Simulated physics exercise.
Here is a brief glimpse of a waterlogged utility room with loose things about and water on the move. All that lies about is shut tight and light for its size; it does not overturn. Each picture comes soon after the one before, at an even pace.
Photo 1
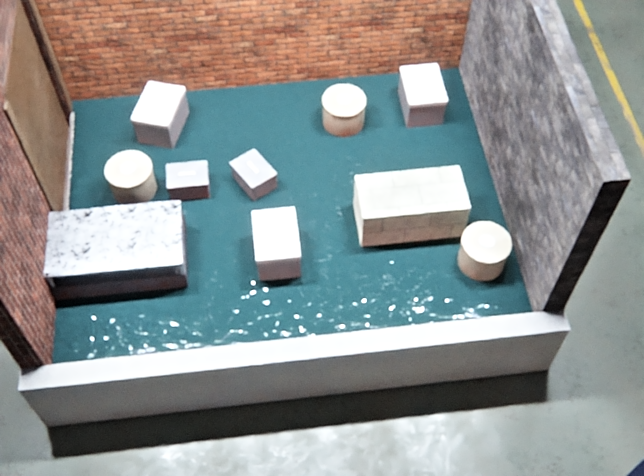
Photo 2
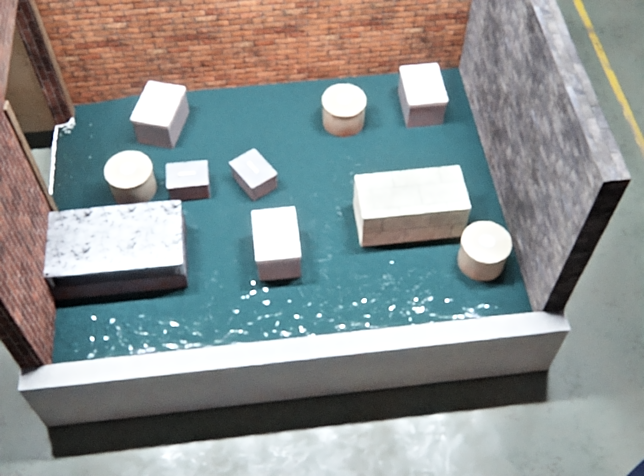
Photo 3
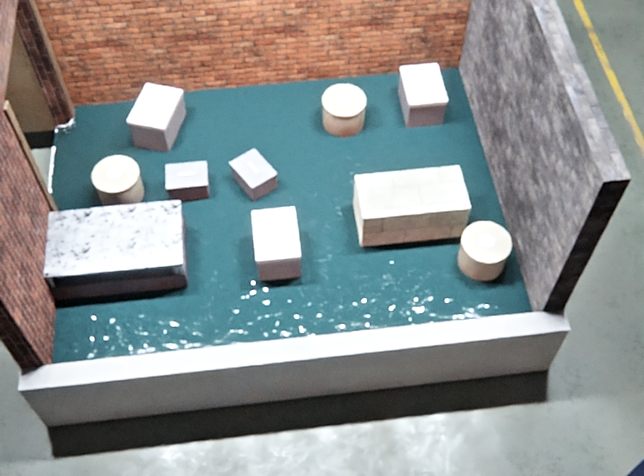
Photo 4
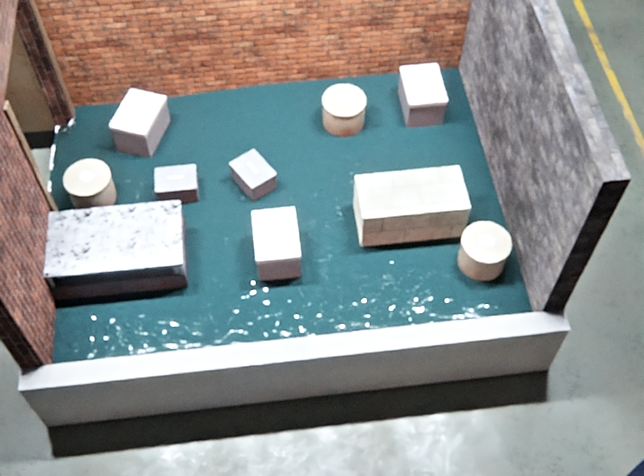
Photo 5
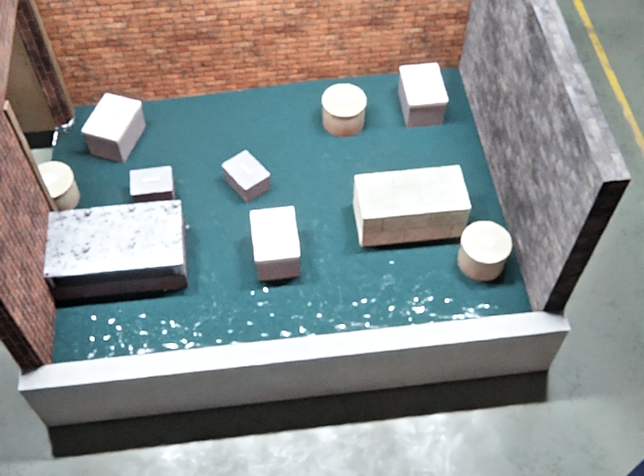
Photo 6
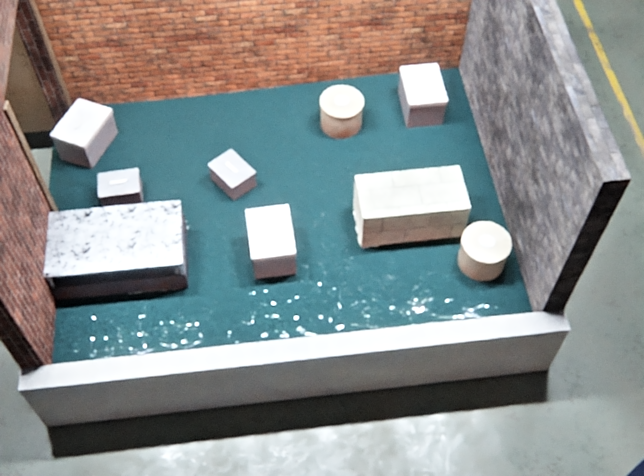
A left wall panel opens, and boxes drift left on green water as a cylinder exits.
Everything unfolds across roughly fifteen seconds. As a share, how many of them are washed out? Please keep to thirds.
Honestly, the part swept out lands in the top band of thirds.
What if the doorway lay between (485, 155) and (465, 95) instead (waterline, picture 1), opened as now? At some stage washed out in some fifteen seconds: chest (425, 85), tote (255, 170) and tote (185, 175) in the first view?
Object by object: Drifts out, drifts out, never exits.
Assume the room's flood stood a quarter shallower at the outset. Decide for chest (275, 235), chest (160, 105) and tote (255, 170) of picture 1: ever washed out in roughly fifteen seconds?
In that order: Out, carried outside, through.
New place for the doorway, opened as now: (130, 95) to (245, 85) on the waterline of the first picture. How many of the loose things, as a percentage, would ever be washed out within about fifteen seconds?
Near 90 percent, give or take.
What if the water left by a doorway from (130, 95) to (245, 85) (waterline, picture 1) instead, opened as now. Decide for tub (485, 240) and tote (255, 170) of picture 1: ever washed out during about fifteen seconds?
Well, the first ends up in the room and the second ends up out of the room.
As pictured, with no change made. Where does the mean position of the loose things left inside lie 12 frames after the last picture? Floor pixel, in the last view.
In the last view, somewhere about (330, 172).
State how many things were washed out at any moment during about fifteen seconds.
Total: 6.
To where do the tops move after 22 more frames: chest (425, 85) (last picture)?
Estimated position: Approx. (285, 93).
A moment on, 3 of 8 are out; 5 afloat.
Next, 5 of 8 are out; 3 afloat.
Later, 6 of 8 are out; 2 afloat.
In the end, 6 of 8 are out; 2 afloat.
